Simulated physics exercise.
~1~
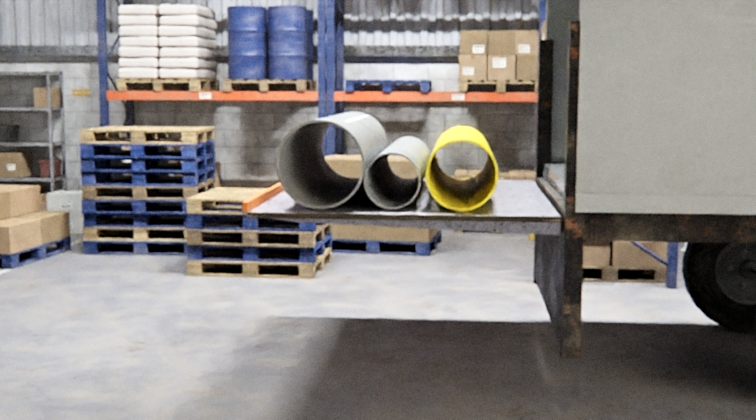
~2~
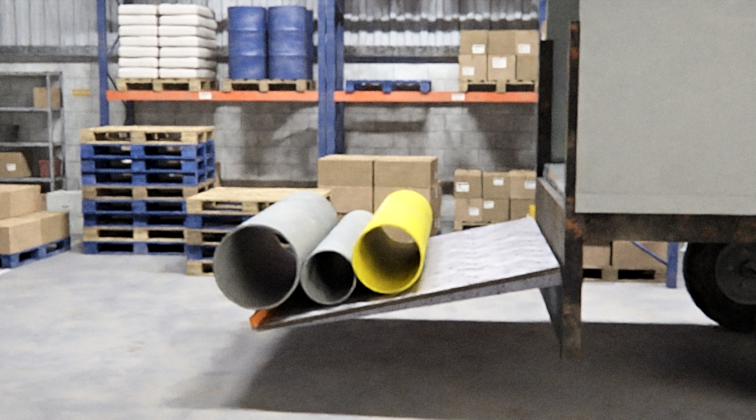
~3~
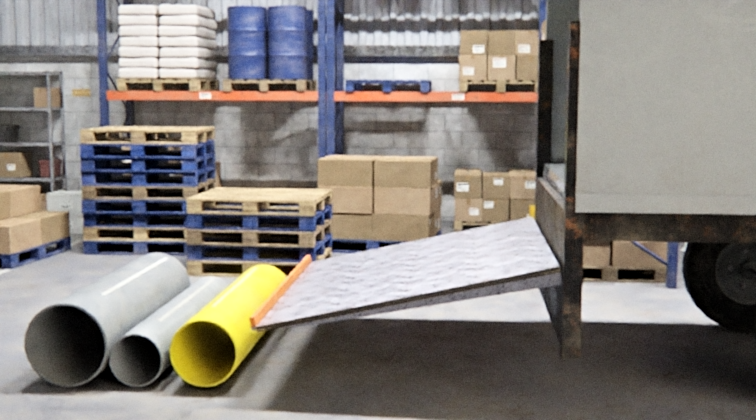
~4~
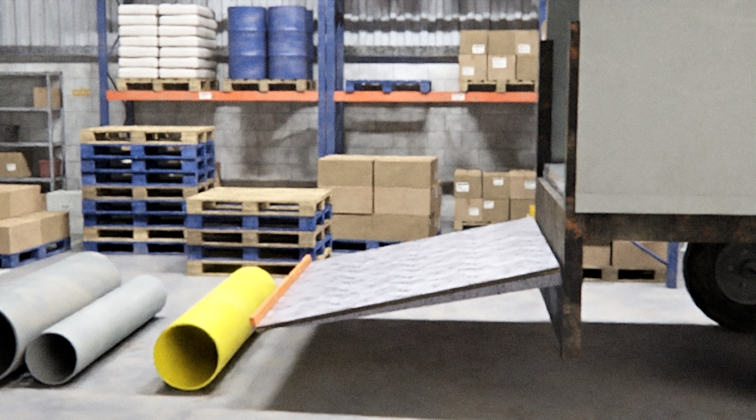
Three plastic pipes, two grey and one yellow, lie side by side on the raised lift plate of a lorry in a warehouse stacked with pallets and boxes. The plate sinks and tilts down to the left, and the pipes roll towards its orange-edged stop. The grey pipes go over first, and the yellow one follows, rolling off the platform past the stop. All three drop towards the floor beyond the sloping plate. The grey pipes roll farther left, while the yellow pipe ends on the ground just beyond the plate's edge.
